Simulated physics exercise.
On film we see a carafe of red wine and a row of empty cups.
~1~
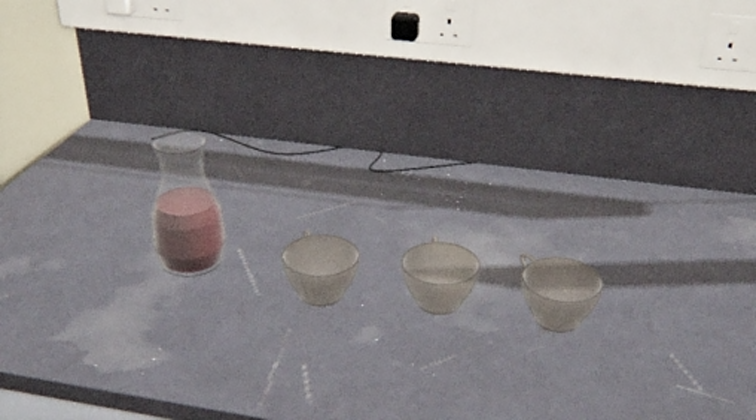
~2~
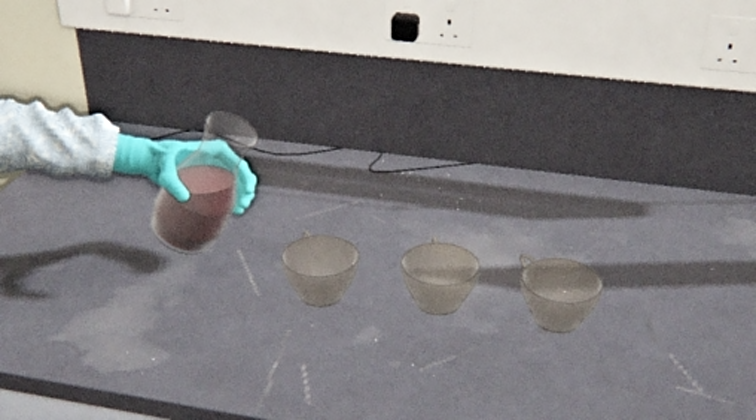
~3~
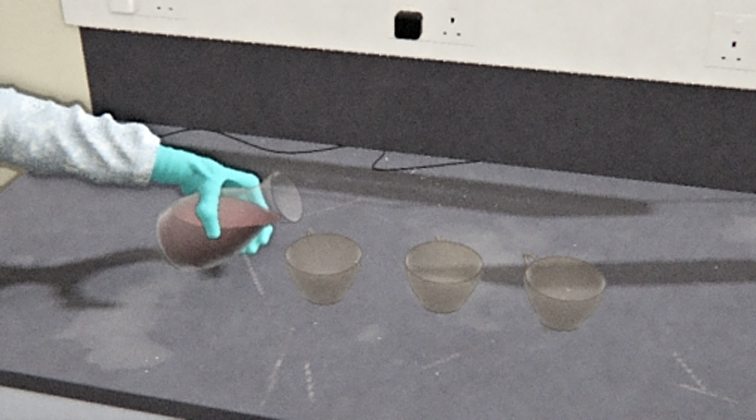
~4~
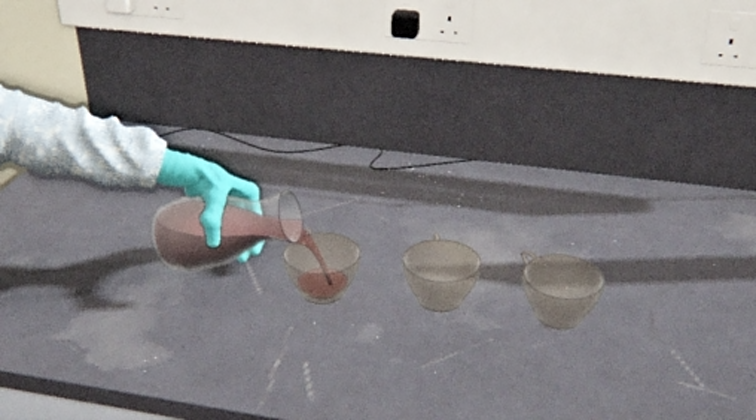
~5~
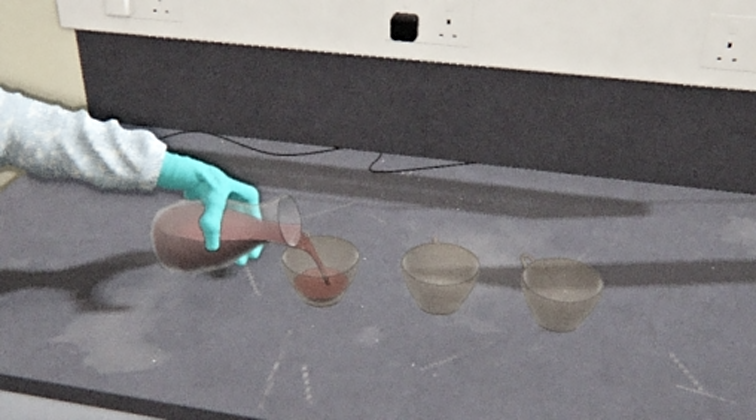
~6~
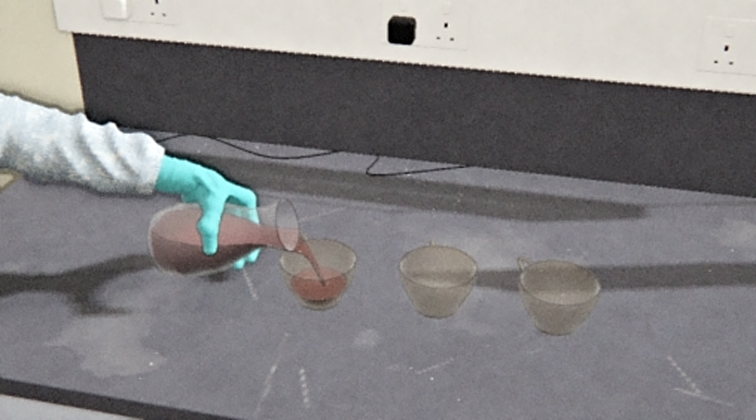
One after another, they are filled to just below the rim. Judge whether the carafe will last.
It will prove too scant, I'd bet.
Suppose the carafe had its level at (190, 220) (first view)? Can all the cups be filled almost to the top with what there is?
With that start level the supply won't stretch far enough.
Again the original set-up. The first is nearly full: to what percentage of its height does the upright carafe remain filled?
Roughly 25 %.
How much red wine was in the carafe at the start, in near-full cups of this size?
About 2.0.
A moment on, the first is about two thirds full.
Further on, the first is done and the carafe has about half of its load.
When it is over, the carafe is empty with two filled and the next at about a quarter of a serving.
